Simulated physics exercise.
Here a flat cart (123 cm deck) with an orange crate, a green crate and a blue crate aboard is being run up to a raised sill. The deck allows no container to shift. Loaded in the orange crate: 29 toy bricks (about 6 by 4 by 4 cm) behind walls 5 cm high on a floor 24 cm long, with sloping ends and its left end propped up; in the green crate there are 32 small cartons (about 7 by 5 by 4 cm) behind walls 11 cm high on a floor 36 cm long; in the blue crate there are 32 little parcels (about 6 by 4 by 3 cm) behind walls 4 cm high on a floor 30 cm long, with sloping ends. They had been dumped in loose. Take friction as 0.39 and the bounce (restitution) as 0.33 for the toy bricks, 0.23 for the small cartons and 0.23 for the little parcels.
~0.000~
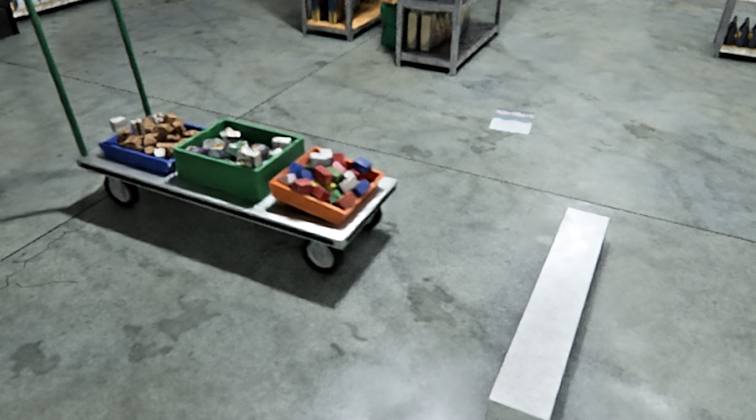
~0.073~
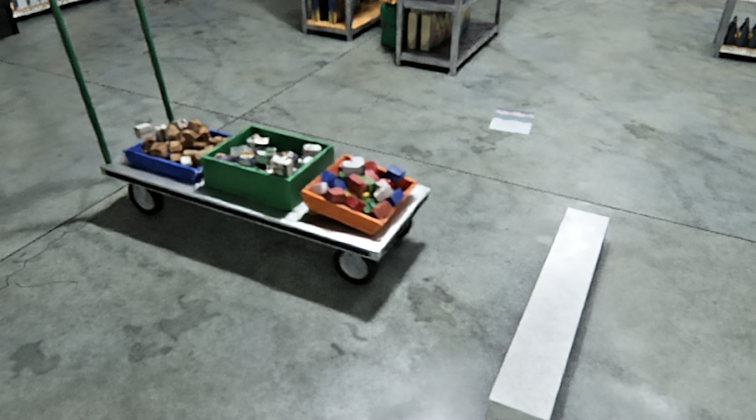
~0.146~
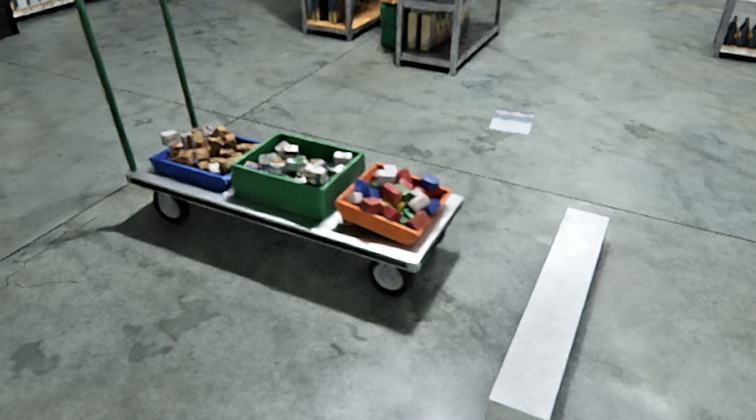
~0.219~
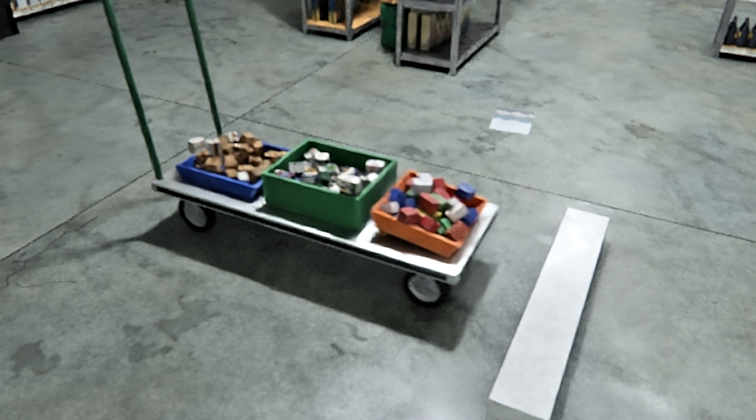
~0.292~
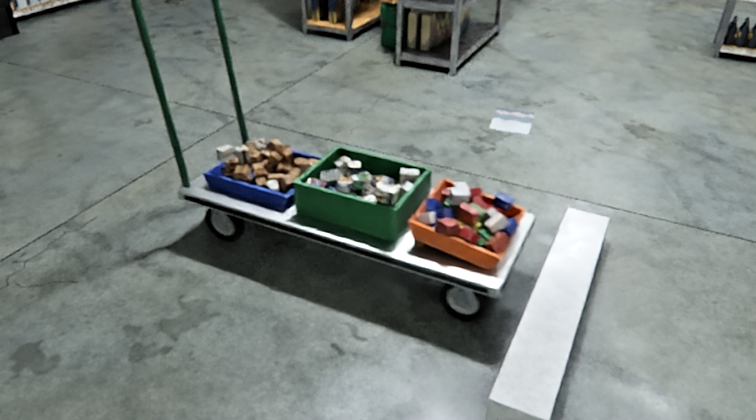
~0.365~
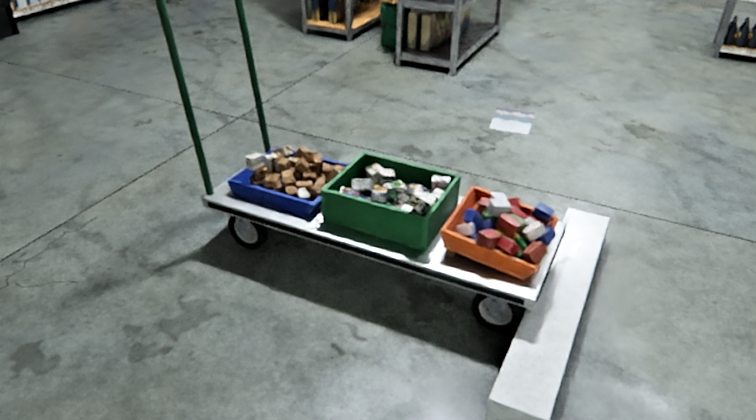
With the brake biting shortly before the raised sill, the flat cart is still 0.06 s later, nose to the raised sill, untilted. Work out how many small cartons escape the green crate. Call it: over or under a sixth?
Under.
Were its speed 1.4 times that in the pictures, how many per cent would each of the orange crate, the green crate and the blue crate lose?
Then the orange crate sheds 60 per cent, the green crate 10 per cent, and the blue crate 20 per cent.
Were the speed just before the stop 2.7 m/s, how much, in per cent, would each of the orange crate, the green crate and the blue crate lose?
Then the orange crate sheds 50 per cent of its load, the green crate 10 per cent, and the blue crate 20 per cent.
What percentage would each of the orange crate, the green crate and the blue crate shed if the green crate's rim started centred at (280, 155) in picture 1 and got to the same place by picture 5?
Result - orange crate: 10 per cent; green crate: 0 per cent; blue crate: 0 per cent.
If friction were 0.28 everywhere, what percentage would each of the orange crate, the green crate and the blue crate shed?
You'd see orange crate shed 20 percent, green crate shed 0 percent, and blue crate shed 20 percent.
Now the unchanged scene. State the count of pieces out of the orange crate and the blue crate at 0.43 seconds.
Estimate at that time - orange crate 4, blue crate 0, give or take.
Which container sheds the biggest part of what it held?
The orange crate is the one.
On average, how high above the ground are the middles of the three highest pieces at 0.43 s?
About 38 cm.
After 0.43 s, the orange crate is down by 4 of 29, the green crate is down by 1 of 32 and the blue crate has all 32.
After 0.55 s, the orange crate is down by 11 of 29, the green crate is down by 1 of 32 and the blue crate is down by 3 of 32.
After 0.78 s, the orange crate is down by 12 of 29, the green crate is down by 1 of 32 and the blue crate is down by 4 of 32.
Outcome (at 1.28 s), the orange crate is down by 12 of 29, the green crate is down by 1 of 32 and the blue crate is down by 4 of 32. Asked share, 1 of 32, 3 per cent.
